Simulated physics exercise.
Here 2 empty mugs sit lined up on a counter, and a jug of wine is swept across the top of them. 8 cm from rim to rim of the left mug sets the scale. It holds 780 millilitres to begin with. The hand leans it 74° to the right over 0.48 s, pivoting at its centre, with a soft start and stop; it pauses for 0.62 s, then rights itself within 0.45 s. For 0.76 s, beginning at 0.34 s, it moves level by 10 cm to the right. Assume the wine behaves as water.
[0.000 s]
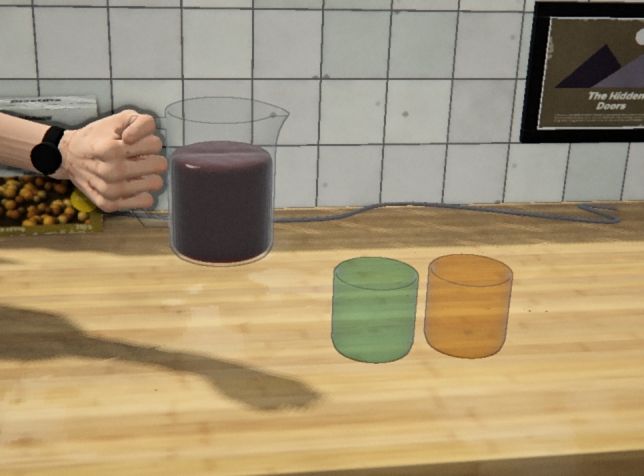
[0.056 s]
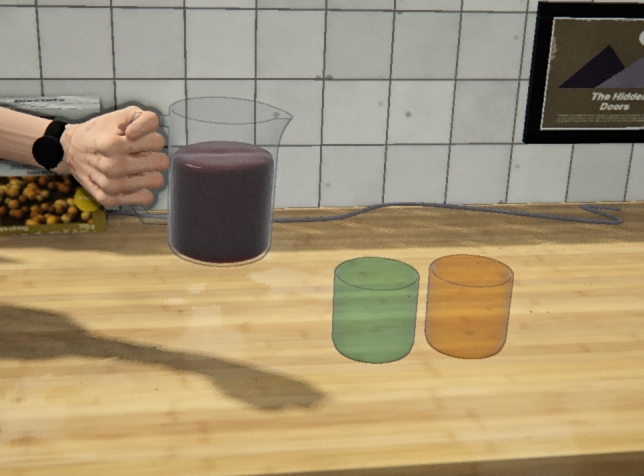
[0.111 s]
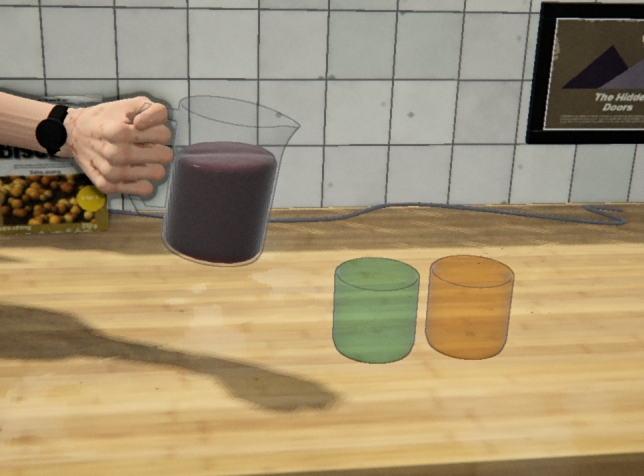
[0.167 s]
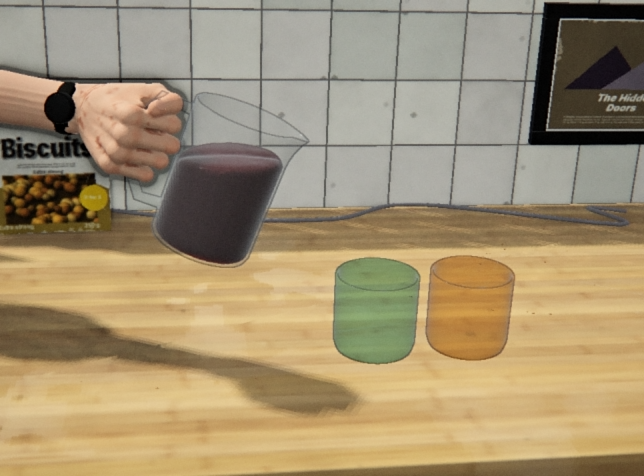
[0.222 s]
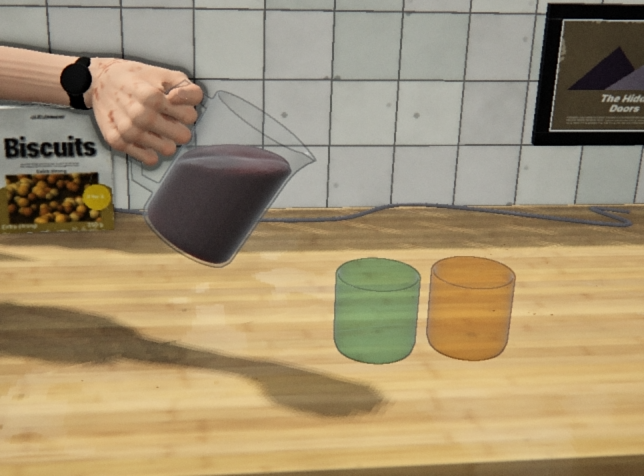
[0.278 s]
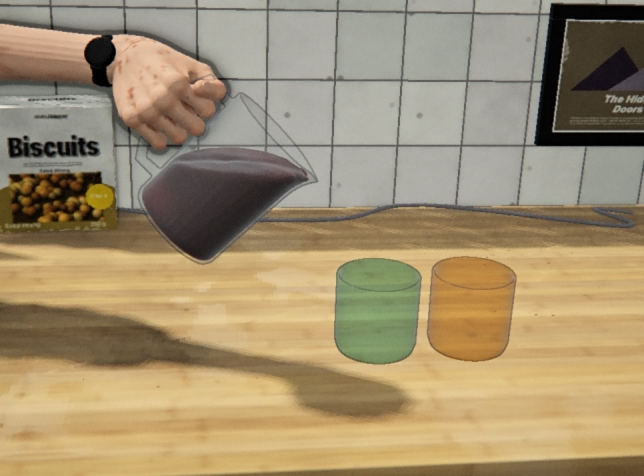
A clear glass jug of dark purple wine stands at the left of a pale wooden counter, seen from the front and slightly above, against white wall tiles. To its right sit two empty mugs, green then orange, with a biscuit packet at far left and a dark-framed poster at upper right. A watch-wearing hand leans the jug steadily rightward, the wine sliding toward its spout.
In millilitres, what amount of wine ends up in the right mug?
About 200 ml.
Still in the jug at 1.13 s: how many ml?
Some 290 ml.
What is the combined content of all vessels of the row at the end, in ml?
Around 420 ml.
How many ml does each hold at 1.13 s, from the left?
I'd say roughly 220 ml on the left and roughly 130 ml on the right.
By 0.62 s the tilt is 74° and from the left they hold 110 ml, 0 ml, the jug 580 ml, and 0 ml is on the counter.
By 0.87 s the tilt is 74° and from the left they hold 220 ml, 15 ml, the jug 405 ml, and 25 ml is on the counter.
By 1.13 s the tilt is 73° and from the left they hold 225 ml, 130 ml, the jug 290 ml, and 90 ml is on the counter.
By 1.41 s the tilt is 15° and from the left they hold 225 ml, 195 ml, the jug 260 ml, and 90 ml is on the counter.
At rest from the left they hold 225 ml, 200 ml, the jug 260 ml, and 90 ml is on the counter.
